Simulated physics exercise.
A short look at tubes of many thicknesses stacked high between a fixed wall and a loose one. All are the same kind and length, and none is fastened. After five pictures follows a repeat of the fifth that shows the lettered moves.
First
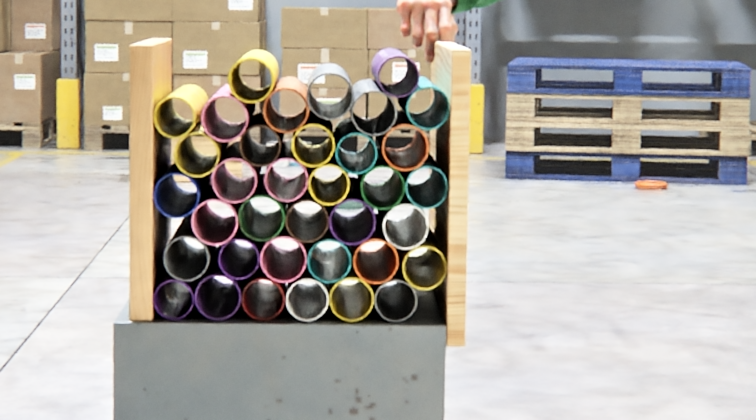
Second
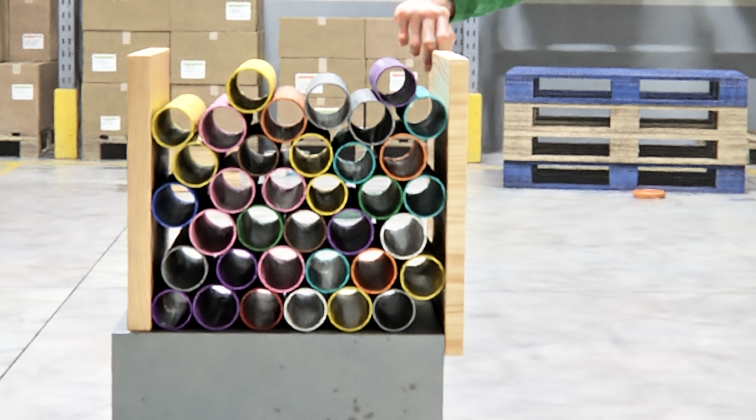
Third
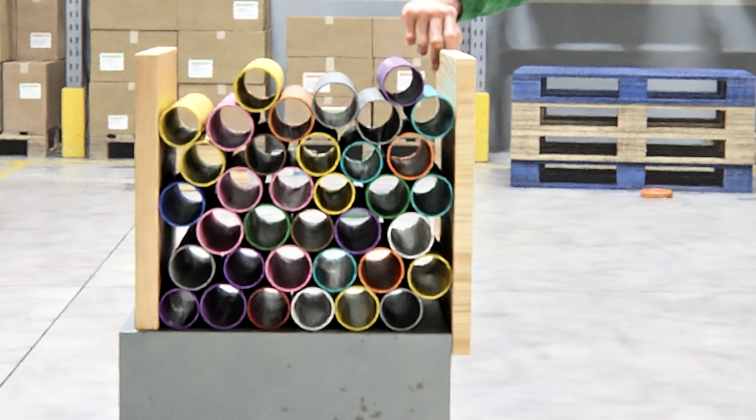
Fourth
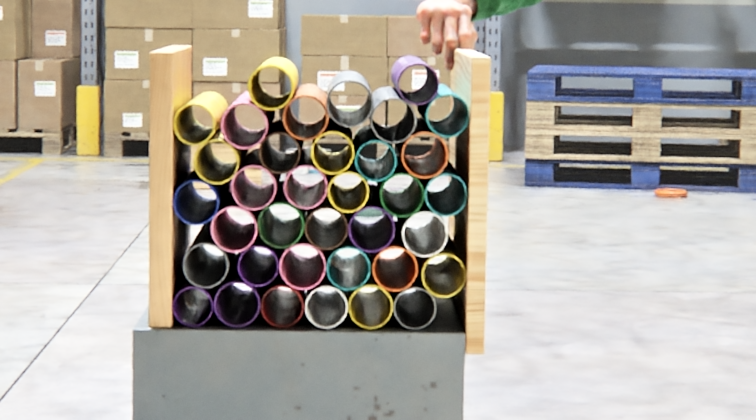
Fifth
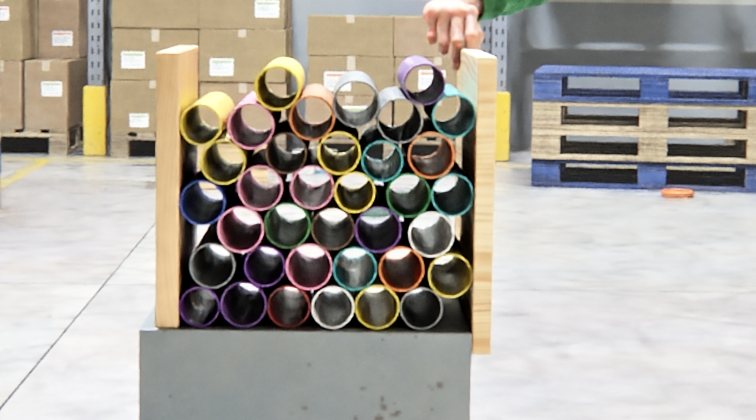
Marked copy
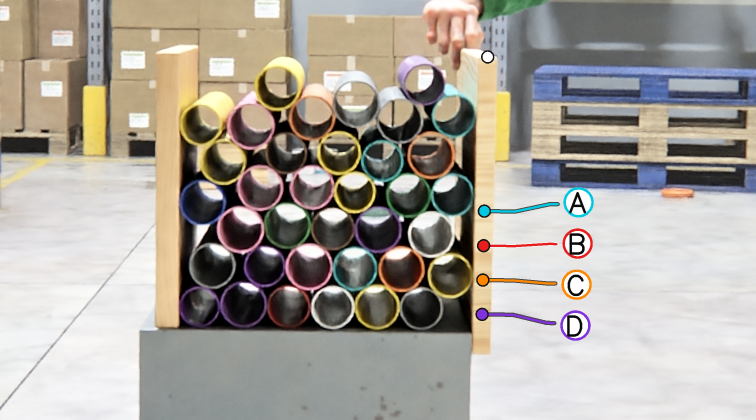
In a warehouse with a pale concrete floor, seen from straight in front at close range, stacked cardboard boxes stand behind on the left and blue and bare-wood pallets on the right. Open-ended tubes rimmed in yellow, pink, purple, green, orange, blue and grey lie piled between two wooden side boards on a grey base. A hand stays by the right board's top while the pile keeps its arrangement and the camera shifts slightly.
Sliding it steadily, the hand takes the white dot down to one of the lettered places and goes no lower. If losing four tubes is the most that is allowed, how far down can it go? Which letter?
The last mark within the limit is A.
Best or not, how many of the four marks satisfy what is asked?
One of them.
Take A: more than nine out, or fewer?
Fewer than nine.
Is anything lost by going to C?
Yes.
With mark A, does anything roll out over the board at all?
At A: Yes.
On the marked copy, A at (484, 211); B at (483, 245); C at (483, 280); D at (482, 315); the white dot at (488, 57).
Taking A. A third of the way, top of the board (476, 126).
Two thirds of the way, top of the board (475, 205).
When it is over, top of the board (474, 210), two out over the board.
As for the rest, B five out over the board; C five out over the board; D more than four out over the board.
